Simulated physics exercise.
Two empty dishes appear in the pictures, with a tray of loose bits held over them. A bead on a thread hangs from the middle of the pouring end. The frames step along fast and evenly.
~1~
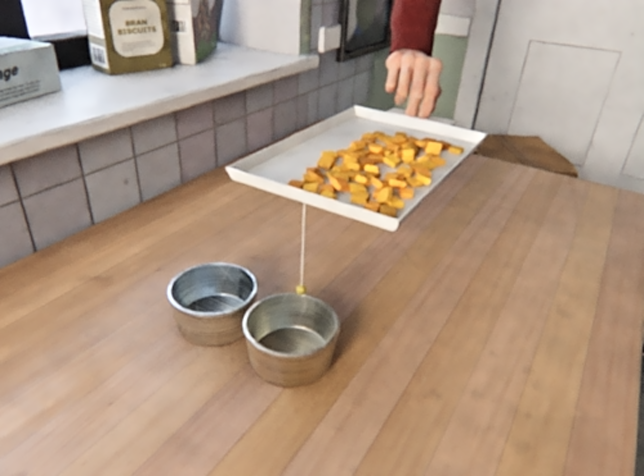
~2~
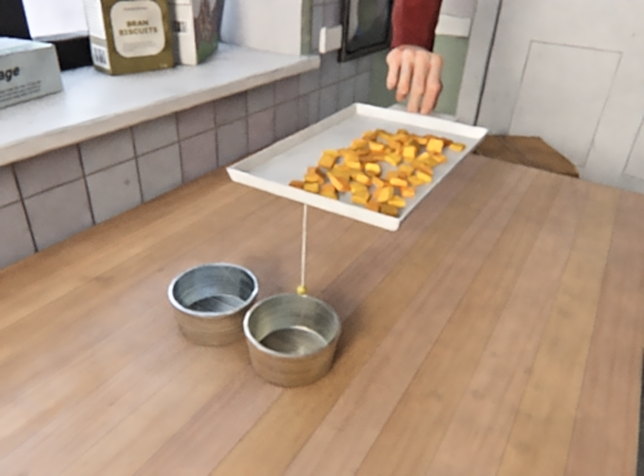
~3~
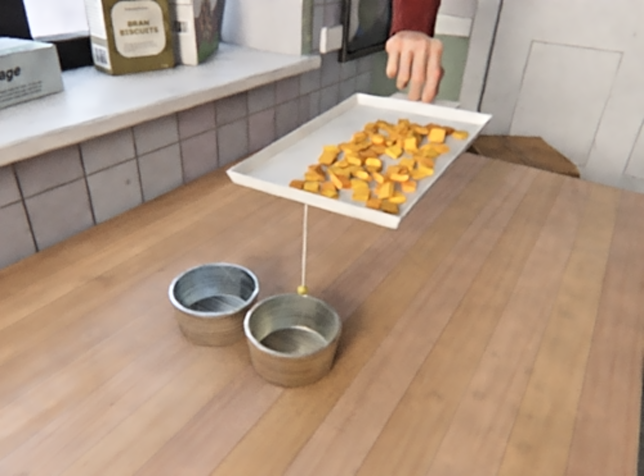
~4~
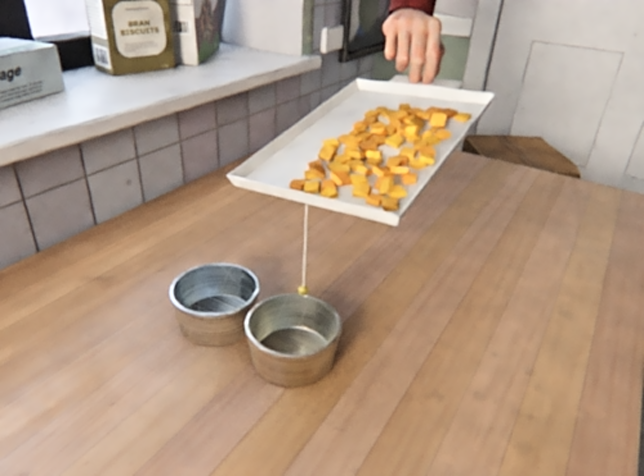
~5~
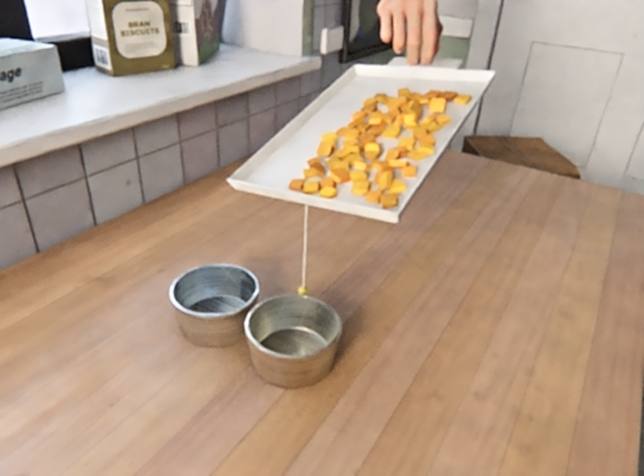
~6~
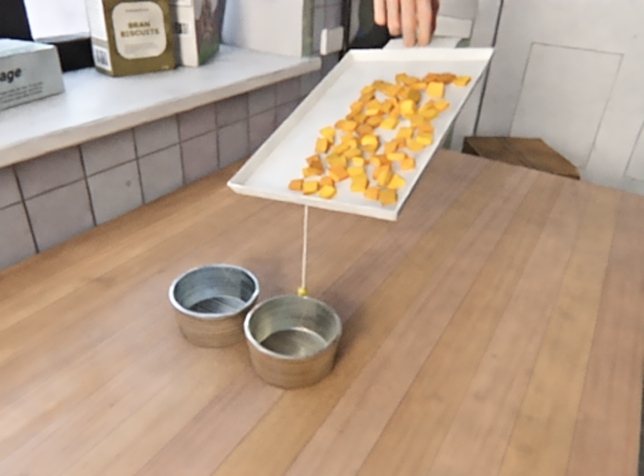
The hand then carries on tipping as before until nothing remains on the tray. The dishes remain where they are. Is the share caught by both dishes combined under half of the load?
The catch is better than half, if you ask me.
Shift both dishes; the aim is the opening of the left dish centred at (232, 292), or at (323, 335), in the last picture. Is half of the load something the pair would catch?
Together the dishes get beyond half first, then less than a half.
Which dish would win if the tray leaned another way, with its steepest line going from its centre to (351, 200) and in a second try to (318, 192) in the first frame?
Well, the one to the right comes out on top first, then the one to the right.
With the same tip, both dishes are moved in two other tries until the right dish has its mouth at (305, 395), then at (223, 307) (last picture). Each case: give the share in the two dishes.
The first position comes out at 0 per cent, the other at 40 per cent.
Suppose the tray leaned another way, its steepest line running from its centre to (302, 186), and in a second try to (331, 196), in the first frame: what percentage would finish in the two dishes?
Respectively 80 and 50 in a hundred.
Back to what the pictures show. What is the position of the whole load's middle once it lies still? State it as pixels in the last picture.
I'd say the middle ends up at about (224, 313).
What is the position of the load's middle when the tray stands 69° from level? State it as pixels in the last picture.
In the last view, the load is centred near (272, 172).
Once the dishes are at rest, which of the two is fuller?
It is left.
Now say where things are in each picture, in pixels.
In the first frame, corners of the pouring end near (232, 167) and (396, 218), level; middle of the load near (366, 162), small crackers; left dish near (185, 323); right dish near (265, 363); bead on its thread near (301, 289).
In the second frame, corners of the pouring end near (233, 168) and (397, 217), level; middle of the load near (367, 161).
In the third frame, corners of the pouring end near (233, 170) and (397, 215), tipped barely, lowest at the left corner; middle of the load near (368, 155).
In the fourth frame, corners of the pouring end near (233, 174) and (396, 213), tipped a little, lowest at the left corner; middle of the load near (368, 147).
In the fifth frame, corners of the pouring end near (233, 178) and (395, 210), tipped clearly, lowest at the left corner; middle of the load near (367, 139).
In the sixth frame, corners of the pouring end near (232, 182) and (393, 209), tipped clearly, lowest at the left corner; middle of the load near (364, 131); left dish near (186, 325); right dish near (266, 365).
Shortly afterwards, tray tipped steeply; the bulk on the tray; a little in the air.
Next, tray tipped past a quarter turn; a little in the right dish; the bulk in the left dish; only a few outside both; a little in the air.
Some moments later, tray tipped past a quarter turn; near a quarter in the right dish; the bulk in the left dish; a little outside both; only a few in the air.
In the end, tray tipped past a quarter turn; near a quarter in the right dish; the bulk in the left dish; a little outside both; only a few in the air.
